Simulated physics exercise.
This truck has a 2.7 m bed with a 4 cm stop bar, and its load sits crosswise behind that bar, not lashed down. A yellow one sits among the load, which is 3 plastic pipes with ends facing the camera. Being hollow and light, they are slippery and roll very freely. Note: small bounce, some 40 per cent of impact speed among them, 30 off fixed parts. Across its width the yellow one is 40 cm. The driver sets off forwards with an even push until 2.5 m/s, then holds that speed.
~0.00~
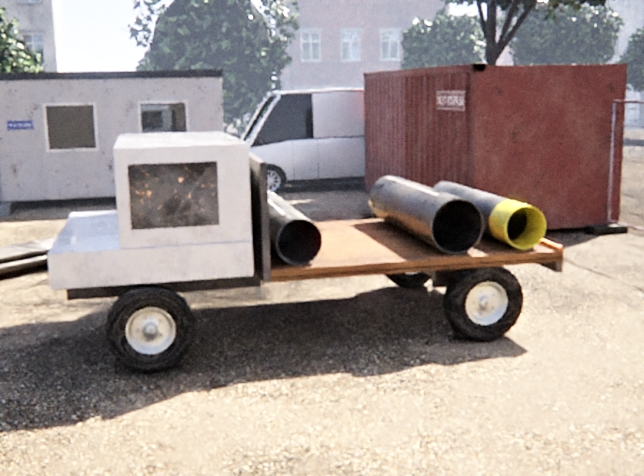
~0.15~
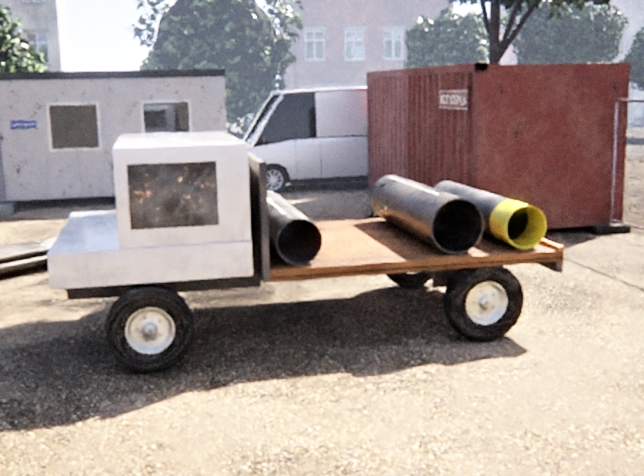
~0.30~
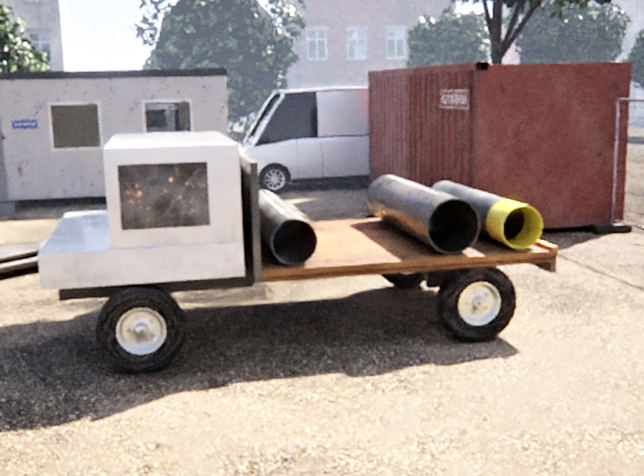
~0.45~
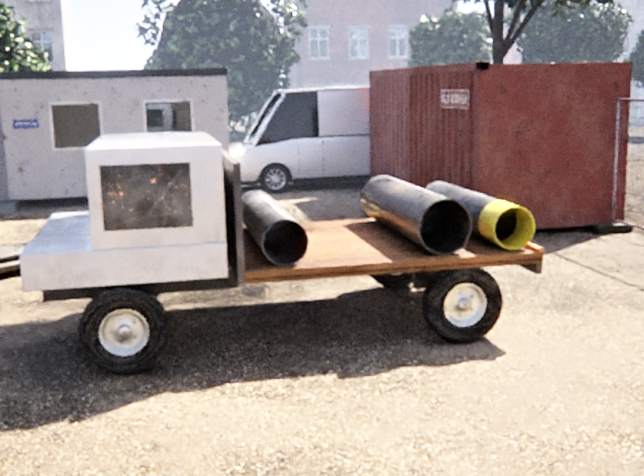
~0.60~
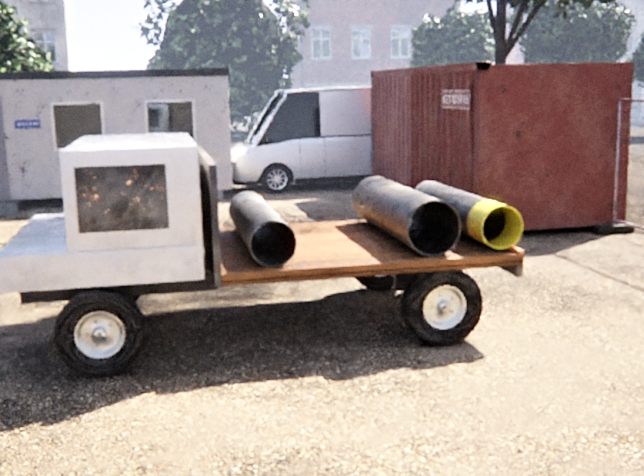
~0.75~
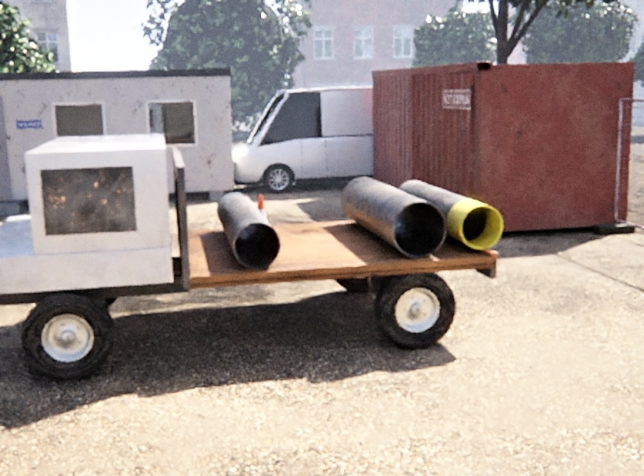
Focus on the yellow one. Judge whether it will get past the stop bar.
It will.
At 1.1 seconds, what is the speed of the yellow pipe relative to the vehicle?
Around 1.5 m/s.
After 1.1 s, yellow is going over the tail; 1 lost off the end.
After 1.3 s, yellow is going over the tail; 1 lost off the end.
At rest (3.2 s), yellow is off the end; 3 lost off the end.
